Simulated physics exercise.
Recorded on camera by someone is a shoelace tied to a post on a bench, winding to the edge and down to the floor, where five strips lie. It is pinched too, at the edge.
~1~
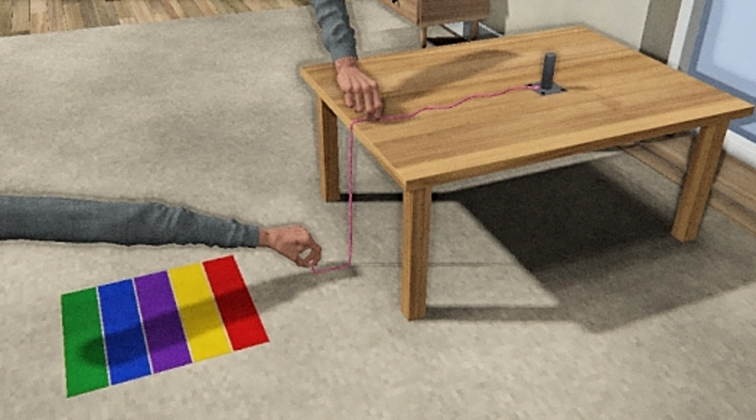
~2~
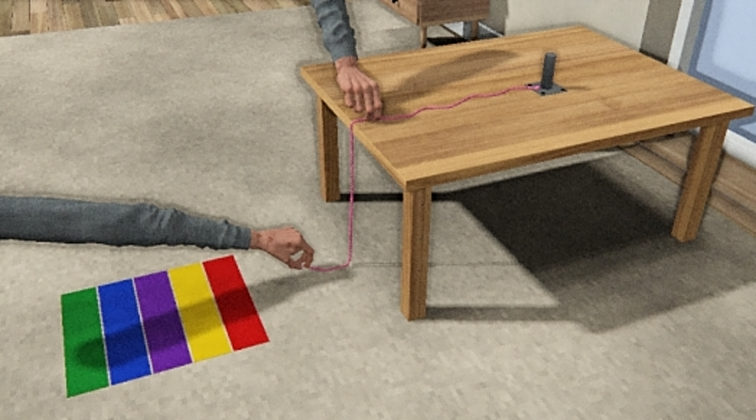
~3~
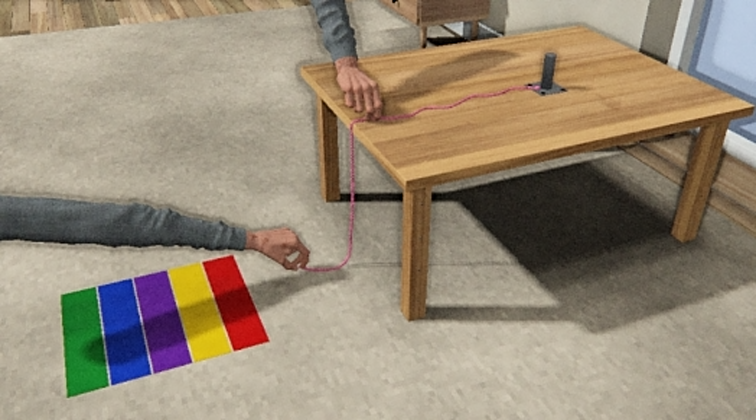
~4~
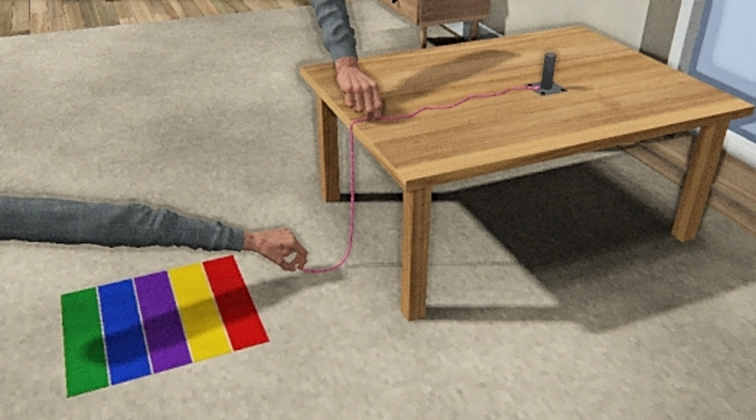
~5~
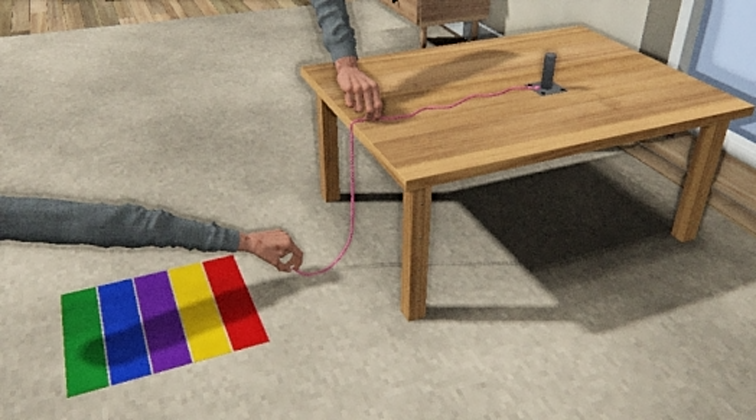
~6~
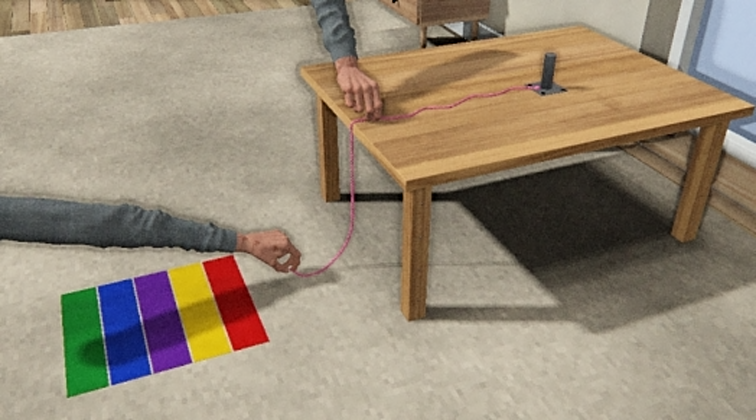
In the video, one hand pinches a pink shoelace at the edge of a wooden table, where it runs from a post, while another hand near the floor slowly draws the hanging end slightly left toward five coloured strips.
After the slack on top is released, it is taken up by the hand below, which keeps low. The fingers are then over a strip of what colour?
A yellow strip.
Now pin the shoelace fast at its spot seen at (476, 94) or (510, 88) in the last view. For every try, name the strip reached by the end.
Going one at a time, you'd get yellow and then yellow.
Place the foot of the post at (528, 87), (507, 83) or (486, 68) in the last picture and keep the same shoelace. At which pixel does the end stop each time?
Per try, approx.: (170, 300); (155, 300); (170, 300).
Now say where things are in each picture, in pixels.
The first frame shows end (311, 264); red (245, 329); yellow (208, 339); purple (169, 349); blue (128, 360); green (86, 371).
The second frame shows end (303, 266); shoelace through (510, 90) (459, 103) (407, 116) (352, 139) (352, 202) (350, 255).
The third frame shows end (299, 267).
The fourth frame shows end (297, 267); shoelace through (510, 90) (459, 103) (407, 116) (352, 139) (353, 201) (348, 255).
The fifth frame shows end (292, 268).
The sixth frame shows end (290, 269); shoelace through (510, 90) (459, 103) (407, 116) (352, 139) (353, 201) (339, 254).
A little later, end near (261, 276); short of the strips.
Next, end near (219, 286); over red.
When it is tight, end near (193, 293); over yellow. Over yellow.
